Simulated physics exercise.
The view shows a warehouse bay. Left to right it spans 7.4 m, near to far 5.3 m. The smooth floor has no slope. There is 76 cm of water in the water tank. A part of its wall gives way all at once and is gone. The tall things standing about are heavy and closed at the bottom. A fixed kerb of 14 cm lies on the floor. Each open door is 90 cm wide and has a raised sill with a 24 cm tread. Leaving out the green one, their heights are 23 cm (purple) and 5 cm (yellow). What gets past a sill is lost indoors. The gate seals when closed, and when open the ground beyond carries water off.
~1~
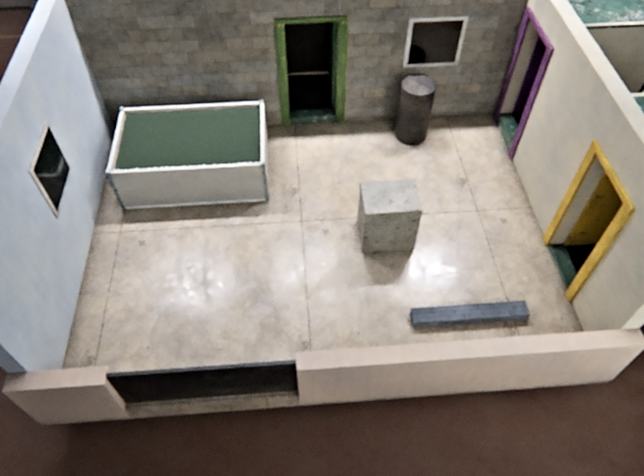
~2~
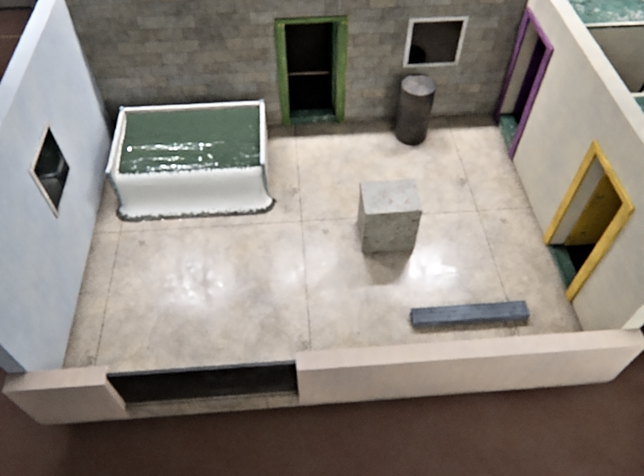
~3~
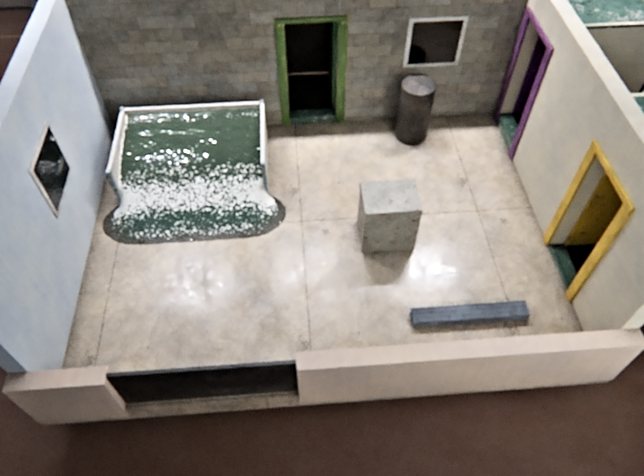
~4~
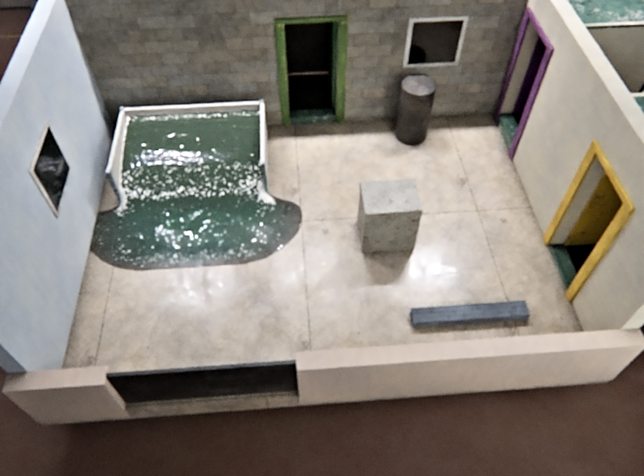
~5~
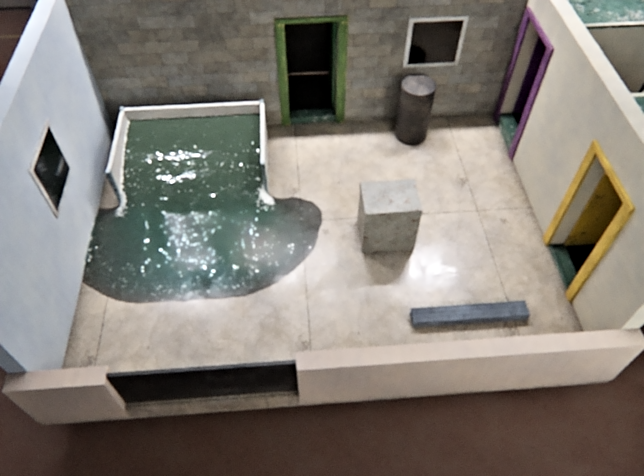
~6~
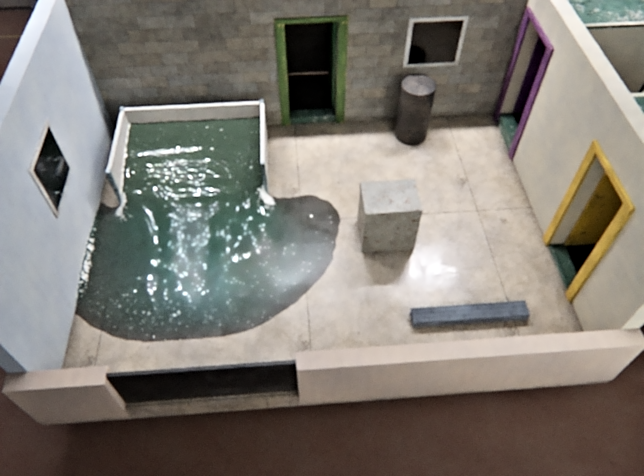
In a warehouse bay, the front wall of a water tank gave way, and green water poured out, spreading forward and sideways across the smooth floor in a widening pool toward the left and the grey block.
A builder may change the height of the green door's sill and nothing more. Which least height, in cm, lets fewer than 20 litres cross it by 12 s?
At least 6.5 cm or so.
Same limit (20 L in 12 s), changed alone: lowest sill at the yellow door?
About 11.5 cm at yellow.
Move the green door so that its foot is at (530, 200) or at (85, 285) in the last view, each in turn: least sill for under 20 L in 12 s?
About 8.5 and 16 cm.
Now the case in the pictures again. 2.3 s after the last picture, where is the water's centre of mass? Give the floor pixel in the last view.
Around (226, 293).
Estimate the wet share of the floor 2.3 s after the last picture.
Near 50 per cent is wet.
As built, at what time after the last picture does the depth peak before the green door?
At about 7.5 s.
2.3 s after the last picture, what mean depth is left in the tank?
Some 11 cm.
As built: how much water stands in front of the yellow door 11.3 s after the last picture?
Roughly 8.5 cm deep.
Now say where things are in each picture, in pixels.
Still water, 76 cm deep, in the water tank at (190, 139); the green door at (312, 80) is dry, in the first picture.
The front is at (126, 217), 0.3 m from the gap at (193, 192); 0.6 m2 of floor is wet, 76 cm left at the back, in the second picture.
The front is at (155, 240), 0.8 m from the gap at (193, 193); 2.0 m2 of floor is wet, 71 cm left at the back, in the third picture.
The front is at (128, 266), 1.3 m from the gap at (194, 194); 3.8 m2 of floor is wet, 64 cm left at the back, in the fourth picture.
The front is at (131, 298), 1.9 m from the gap at (194, 194); 6.0 m2 of floor is wet, 64 cm left at the back, in the fifth picture.
The gap is at (194, 195), the front 2.5 m out at (141, 336); the back of the water tank holds 56 cm; 2.1 m in a straight line remain to the green door at (312, 80), in the sixth picture.
Then, 0.7 s after the last picture water covers 40 % of the floor, deepest (47 cm) near (56, 397); it has not reached the green door.
Then, 2.3 s after the last picture water covers 50 % of the floor, deepest (28 cm) near (106, 283); it has not reached the green door.
Then, 11.3 s after the last picture water covers 95 % of the floor, deepest (12 cm) near (56, 397); 9 cm at the green door, 0 litres in over its 14 cm sill.
At the green door as built, the water peaked near 13 cm, 7.5 s after the last picture.
With a sill of 6 cm, 26 litres would have come in within the 12 s; with 8 cm, 10 litres. So under 20 litres takes about 6.5 cm.
